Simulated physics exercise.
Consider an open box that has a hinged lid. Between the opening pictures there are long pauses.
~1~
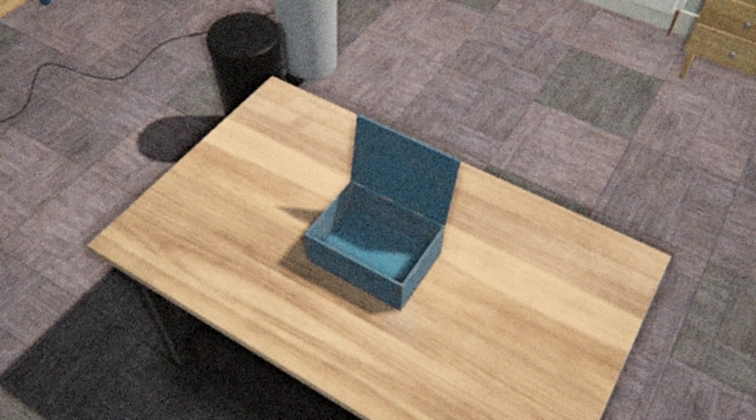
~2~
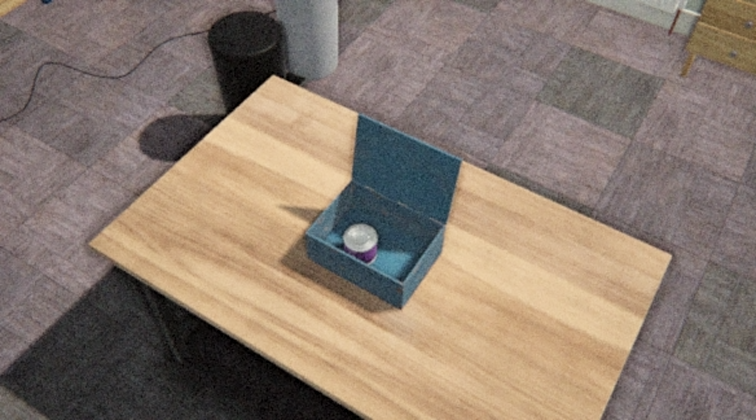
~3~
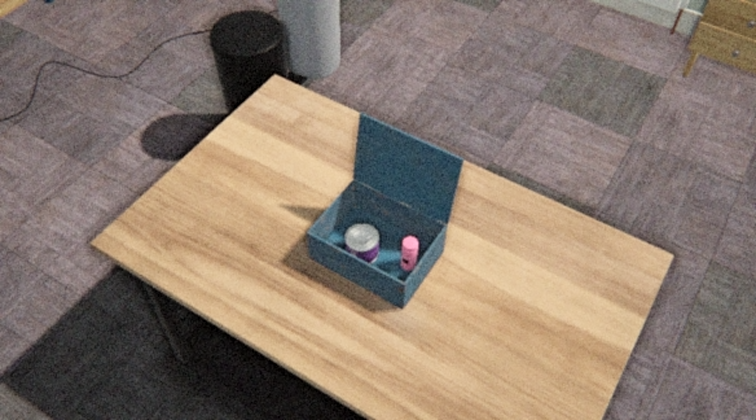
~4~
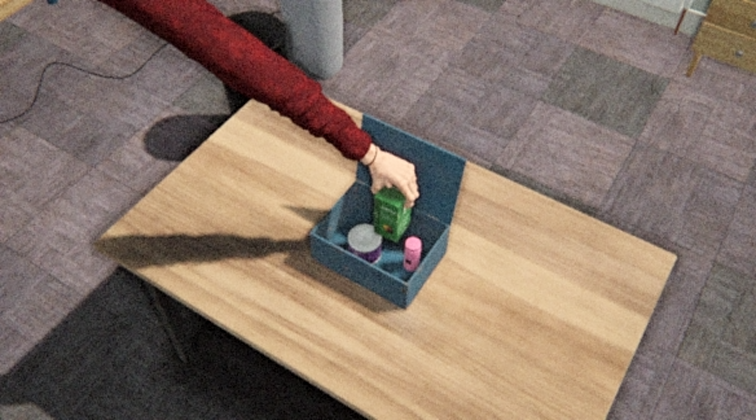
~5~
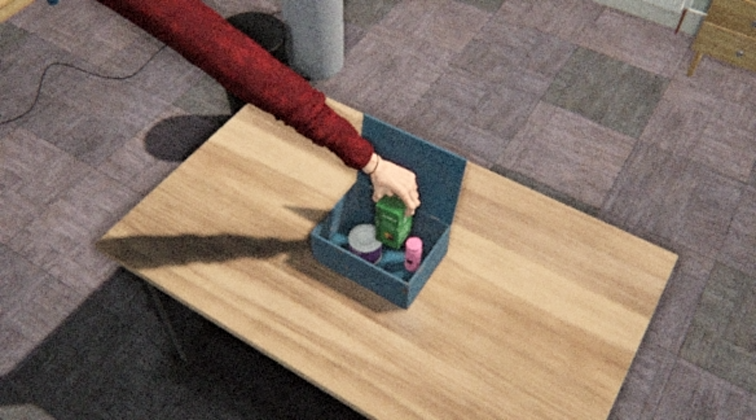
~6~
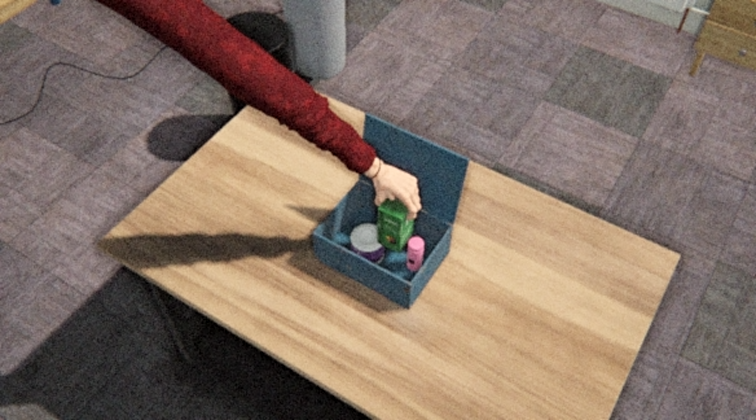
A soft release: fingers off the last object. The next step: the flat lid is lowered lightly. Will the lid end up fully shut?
Result: Lid down.
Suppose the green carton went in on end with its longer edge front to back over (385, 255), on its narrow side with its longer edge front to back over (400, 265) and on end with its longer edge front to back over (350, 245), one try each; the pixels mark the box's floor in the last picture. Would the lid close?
The lid goes all the way down the first time, goes all the way down the second time and stays partly open the third time.
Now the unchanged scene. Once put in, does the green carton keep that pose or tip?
Once everything settles, the green carton ends up at a slant.
Then, 0.50 s past the last view, green carton on its side near (409, 246); pink shaker rocked 27° from its first pose; purple tub displaced a little.
Then, 1.30 s past the last view, lid 82° above the rim; green carton on its side near (410, 244); pink shaker on its side; purple tub displaced a little.
Then, 1.90 s past the last view, lid 18° above the rim; green carton on its side near (410, 244); pink shaker on its side; purple tub displaced a little.
Finally, lid shut; down or leaning hard in the box, green carton and pink shaker; purple tub still in place. Final places as the last picture's camera would see them, green carton near (410, 244).
